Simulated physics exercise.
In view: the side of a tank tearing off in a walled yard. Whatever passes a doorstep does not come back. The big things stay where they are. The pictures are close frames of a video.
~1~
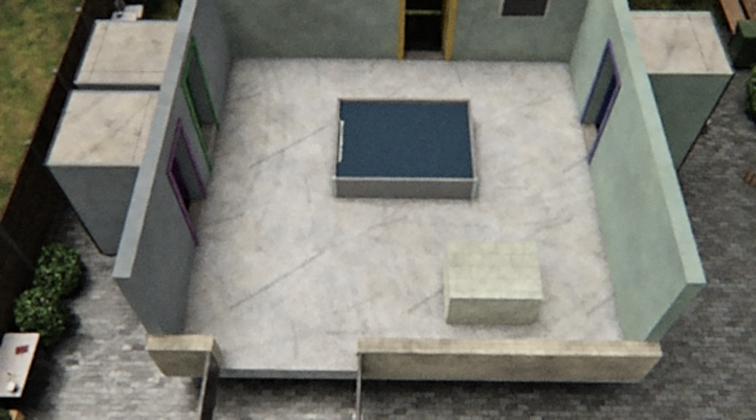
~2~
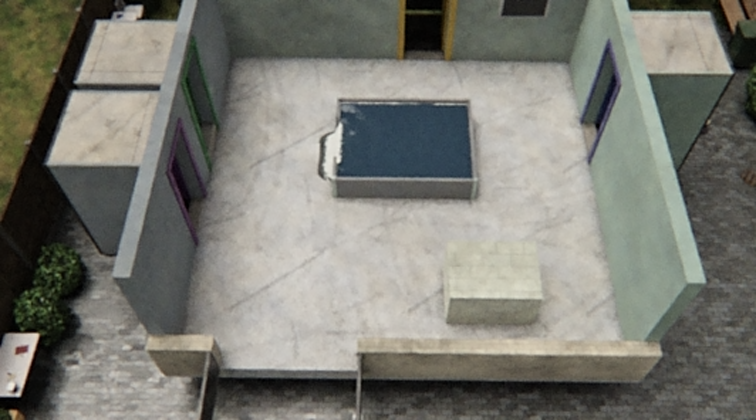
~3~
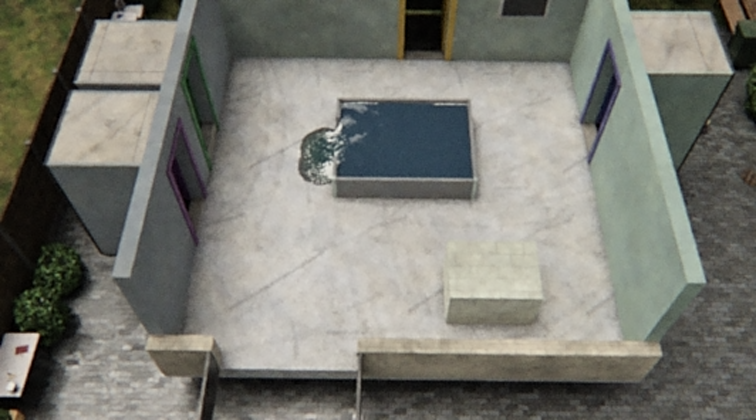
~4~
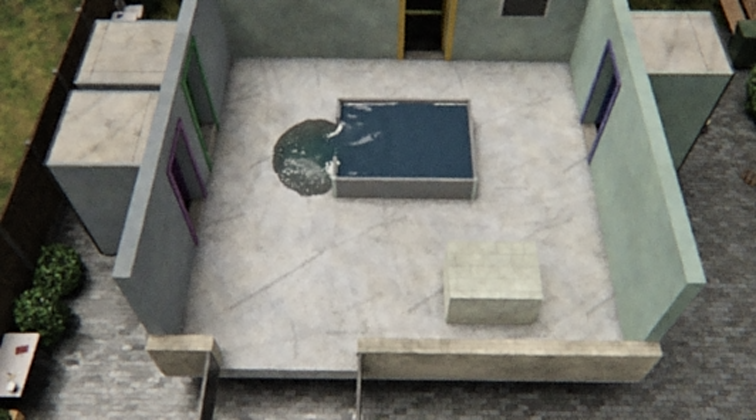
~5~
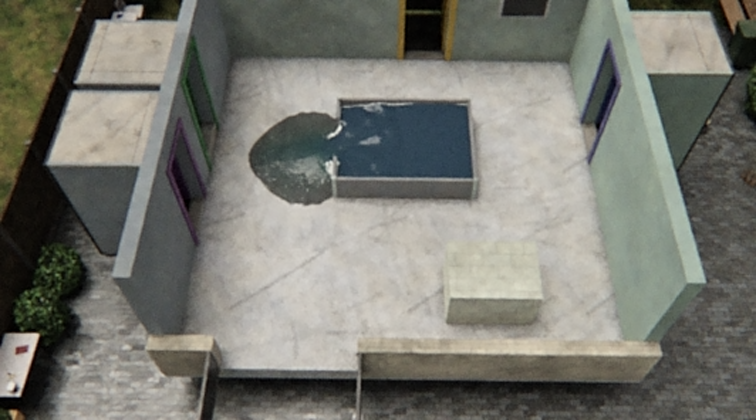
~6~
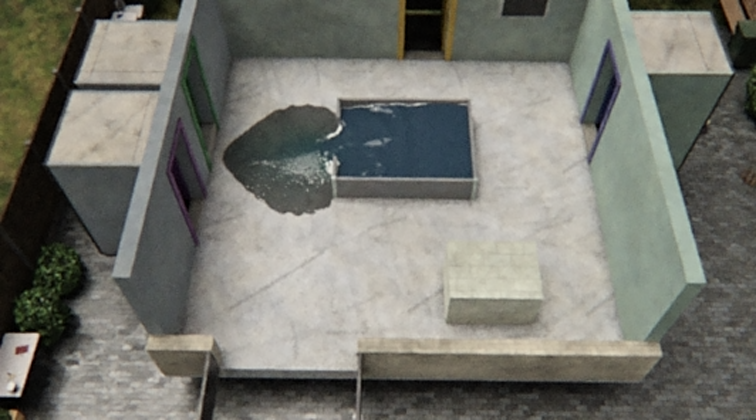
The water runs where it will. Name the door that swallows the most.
Most goes in at the purple door.
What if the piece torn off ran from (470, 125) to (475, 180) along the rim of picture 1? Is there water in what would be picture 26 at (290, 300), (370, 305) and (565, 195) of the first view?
In turn: Not flooded, free of water, under water.
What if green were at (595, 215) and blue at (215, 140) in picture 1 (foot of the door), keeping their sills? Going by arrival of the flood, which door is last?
Last comes the door marked green.
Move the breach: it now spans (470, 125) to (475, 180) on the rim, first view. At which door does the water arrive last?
Last comes the door marked green.
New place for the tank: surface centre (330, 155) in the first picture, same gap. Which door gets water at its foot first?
The green door.
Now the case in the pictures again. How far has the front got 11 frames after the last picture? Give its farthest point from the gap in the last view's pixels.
Roughly at (186, 303).
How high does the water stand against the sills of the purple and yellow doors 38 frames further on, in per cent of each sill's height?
Near 140 and 60 in a hundred.
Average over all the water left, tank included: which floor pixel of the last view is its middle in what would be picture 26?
Around (339, 159).
A moment on, water covers 15 % of the floor; yellow door not reached, purple door wet at the sill, nothing in, green door wet at the sill, nothing in, blue door not reached.
Next, water covers 20 % of the floor; yellow door not reached, purple door a trickle in, green door wet at the sill, nothing in, blue door not reached.
Then, water covers 30 % of the floor; yellow door not reached, purple door some in, green door wet at the sill, nothing in, blue door not reached.
Later, water covers 50 % of the floor; yellow door wet at the sill, nothing in, purple door some in, green door wet at the sill, nothing in, blue door not reached.
In the end, water covers 70 % of the floor; yellow door wet at the sill, nothing in, purple door some in, green door wet at the sill, nothing in, blue door wet at the sill, nothing in; the purple door has let in the most.
